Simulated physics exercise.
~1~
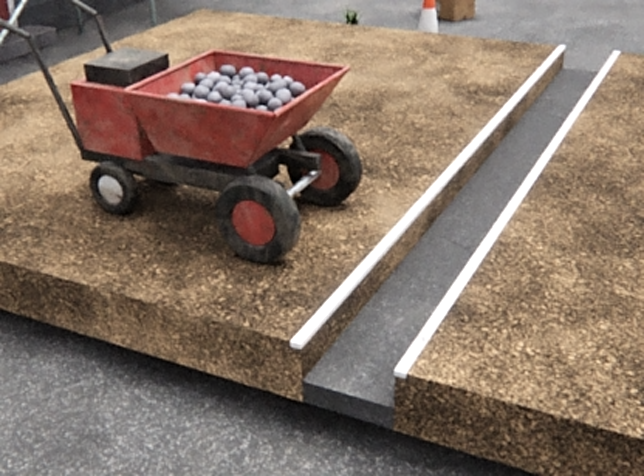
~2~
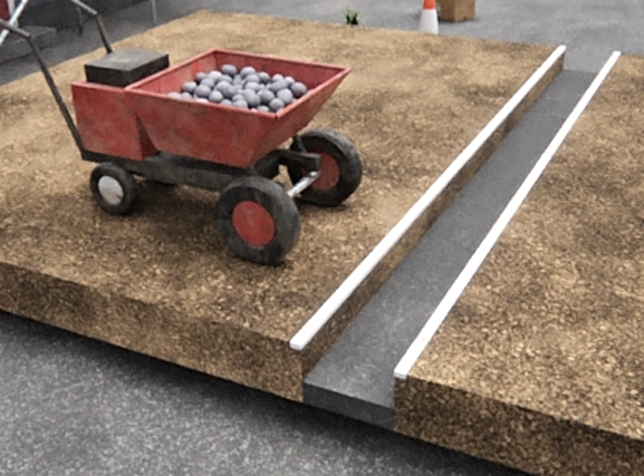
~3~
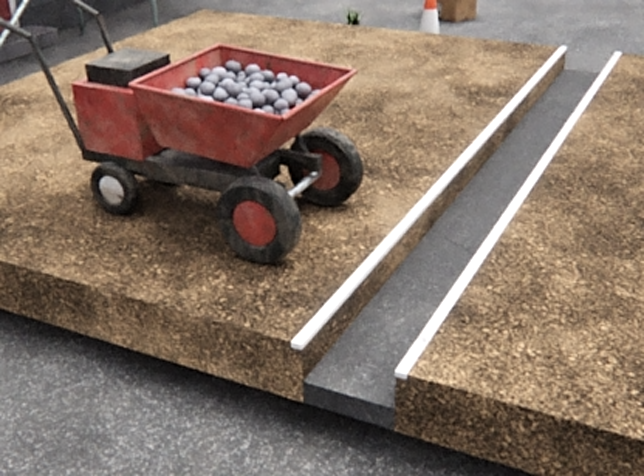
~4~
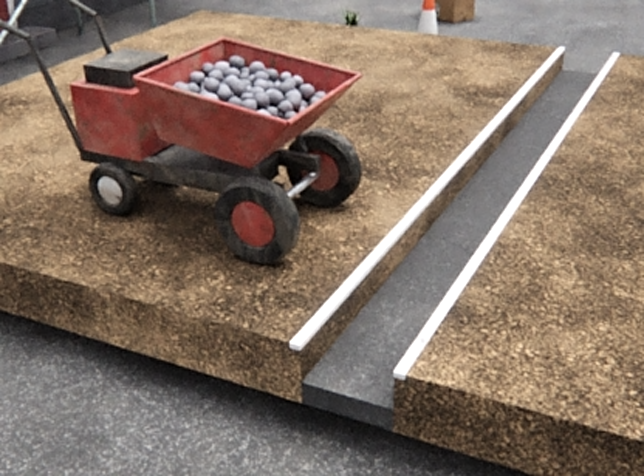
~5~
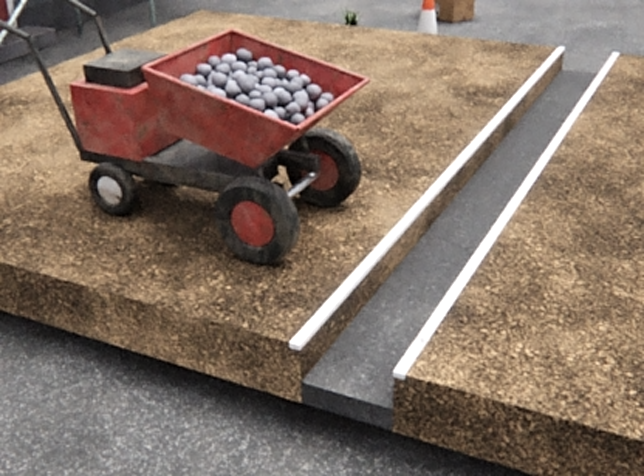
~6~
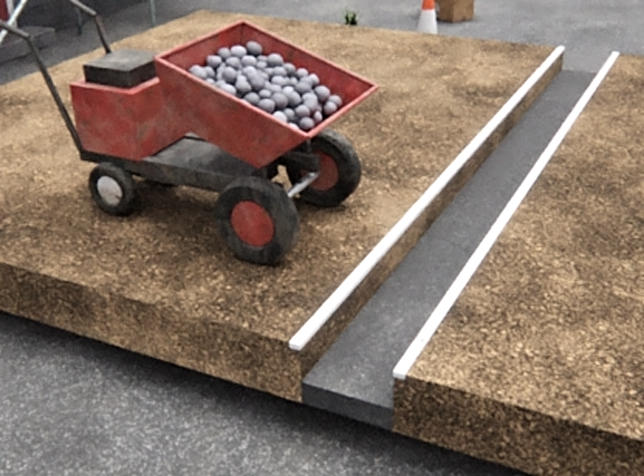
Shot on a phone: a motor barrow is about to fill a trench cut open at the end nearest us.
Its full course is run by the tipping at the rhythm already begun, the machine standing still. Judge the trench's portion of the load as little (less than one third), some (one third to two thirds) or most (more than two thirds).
Most.
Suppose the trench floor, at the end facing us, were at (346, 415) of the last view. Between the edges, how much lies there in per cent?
I'd say around 100 in a hundred.
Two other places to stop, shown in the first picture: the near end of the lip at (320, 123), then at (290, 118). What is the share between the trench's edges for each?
Roughly 40 per cent at the first spot and 80 per cent at the second.
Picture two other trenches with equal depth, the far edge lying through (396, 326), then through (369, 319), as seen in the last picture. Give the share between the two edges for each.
Close to 70 per cent in the first, close to 30 per cent in the second.
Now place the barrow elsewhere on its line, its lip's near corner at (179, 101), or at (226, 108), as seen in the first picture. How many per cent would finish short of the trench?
Roughly 60 per cent at the first spot and 20 per cent at the second.
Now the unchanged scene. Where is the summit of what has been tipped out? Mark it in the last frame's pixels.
Summit once settled: About (502, 261).
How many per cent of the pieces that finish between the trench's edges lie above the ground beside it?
5 per cent, near enough.
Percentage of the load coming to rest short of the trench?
Result: Close to 0 %.
Soon after the last picture, skip tipped steeply; all in the skip.
A little later, skip tipped right over; about two thirds in the skip; about a quarter in or heaped over the trench; a stray few falling.
Later still, skip tipped right over; a stray few in the skip; nearly all in or heaped over the trench; a small part beyond it.
At rest, skip tipped right over; nearly all in or heaped over the trench; a small part beyond it.
